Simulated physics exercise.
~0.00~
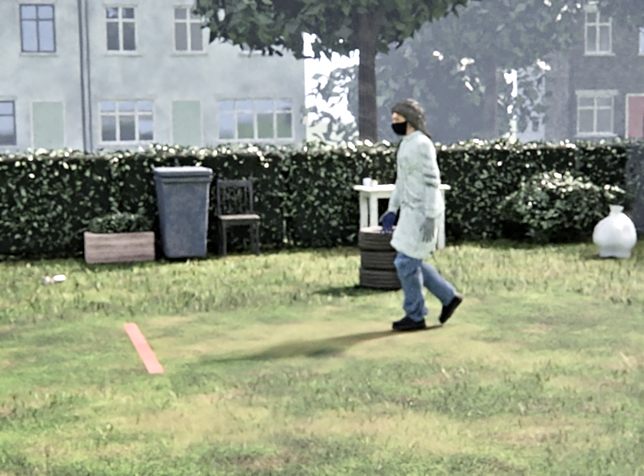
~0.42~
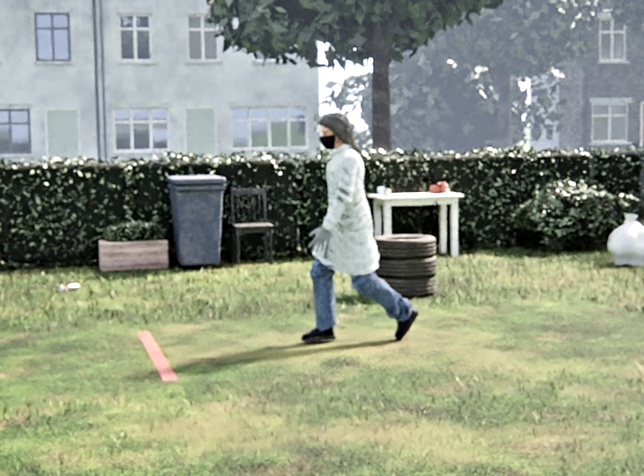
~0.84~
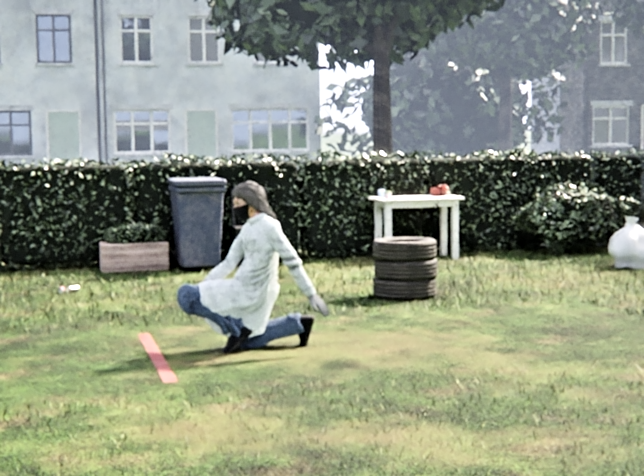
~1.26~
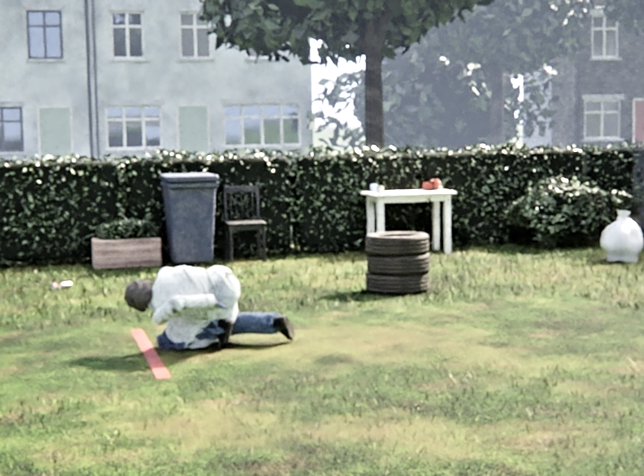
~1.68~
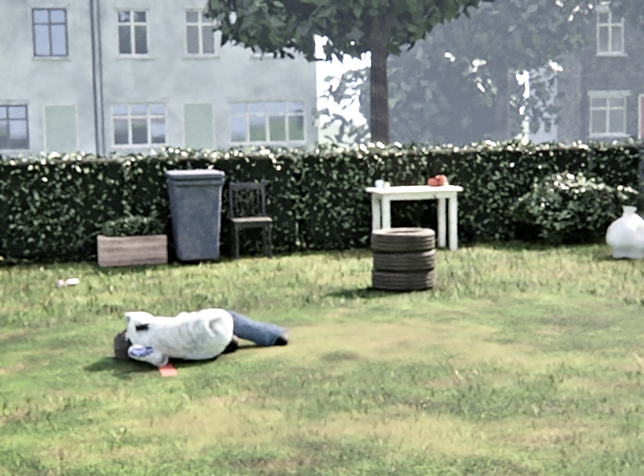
A masked walker heads left, sinks down and ends lying with head past red tape.
